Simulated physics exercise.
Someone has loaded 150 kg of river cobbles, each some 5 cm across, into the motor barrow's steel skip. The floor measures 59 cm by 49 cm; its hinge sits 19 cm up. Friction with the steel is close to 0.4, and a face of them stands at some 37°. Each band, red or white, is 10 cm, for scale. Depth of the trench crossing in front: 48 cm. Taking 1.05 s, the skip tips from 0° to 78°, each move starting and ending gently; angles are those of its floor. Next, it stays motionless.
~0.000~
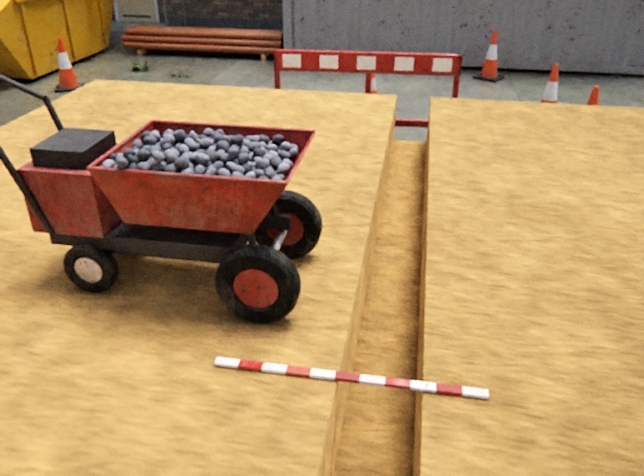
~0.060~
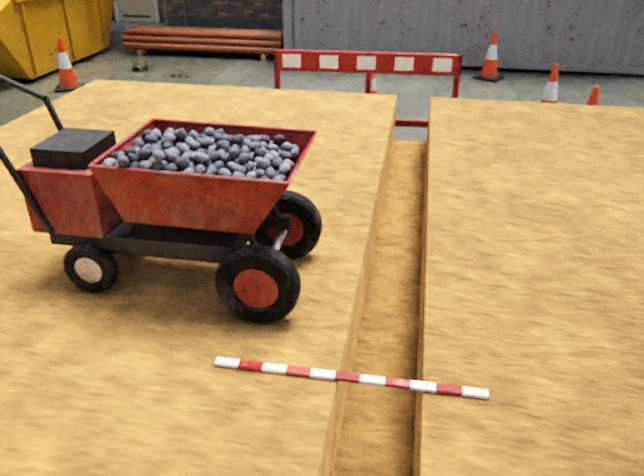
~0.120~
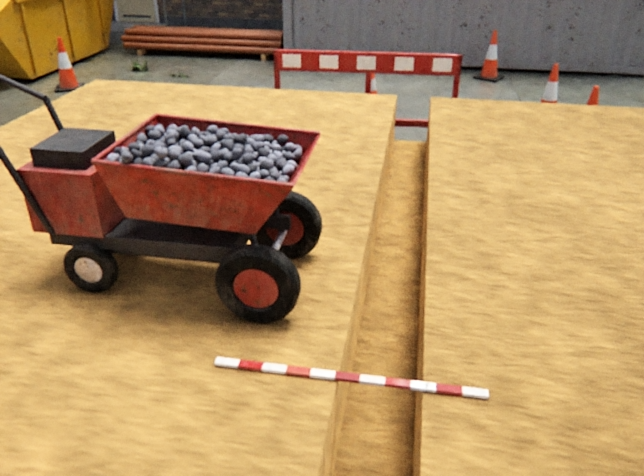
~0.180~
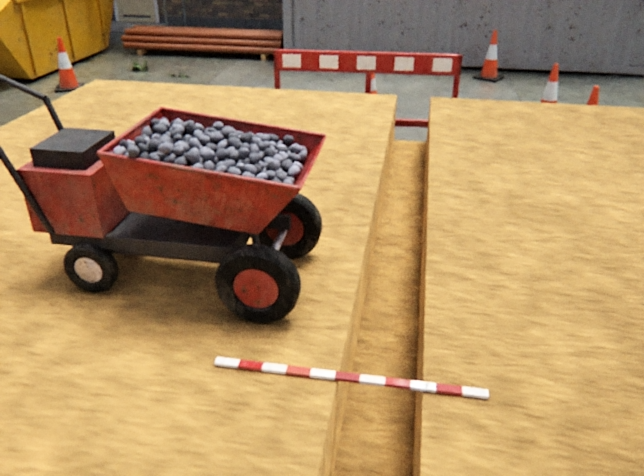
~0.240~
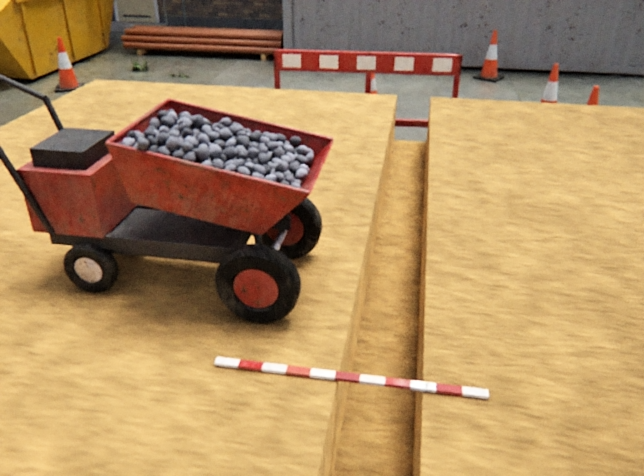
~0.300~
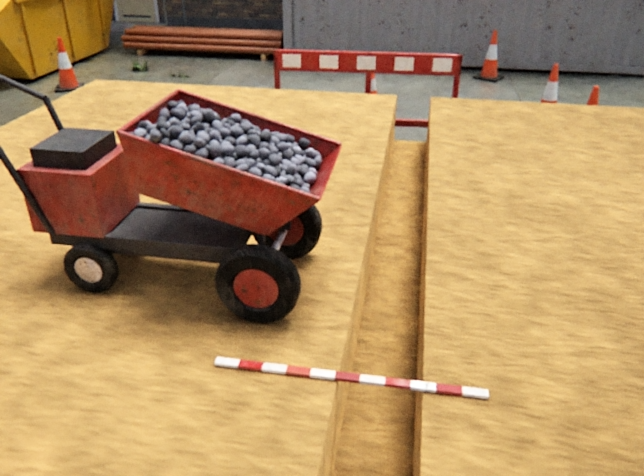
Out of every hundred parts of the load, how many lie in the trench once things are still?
Around 59 out of 100.
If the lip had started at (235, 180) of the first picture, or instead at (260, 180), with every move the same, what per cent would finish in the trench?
Roughly 100 in a hundred, then 85 in a hundred.
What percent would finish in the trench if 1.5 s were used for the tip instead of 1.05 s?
Expected share: Around 65%.
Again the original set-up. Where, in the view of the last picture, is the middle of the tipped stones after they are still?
Middle at around (413, 351), I'd say.
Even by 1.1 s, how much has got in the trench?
Around 25 per cent of it, at that instant.
After 0.8 s the floor is at 66°; 100 % in the skip; the foremost stones are at (394, 255).
After 1.1 s the floor is at 78°; 45 % in the skip, 26 % in the trench, 29 % past the trench; the foremost stones are at (523, 301).
After 1.5 s the floor is at 78°; 15 % in the skip, 44 % in the trench, 41 % past the trench; the foremost stones are past the picture's edge.
After 3.5 s the floor is at 78°; 0 % in the skip, 59 % in the trench, 41 % past the trench; the foremost stones are past the picture's edge.
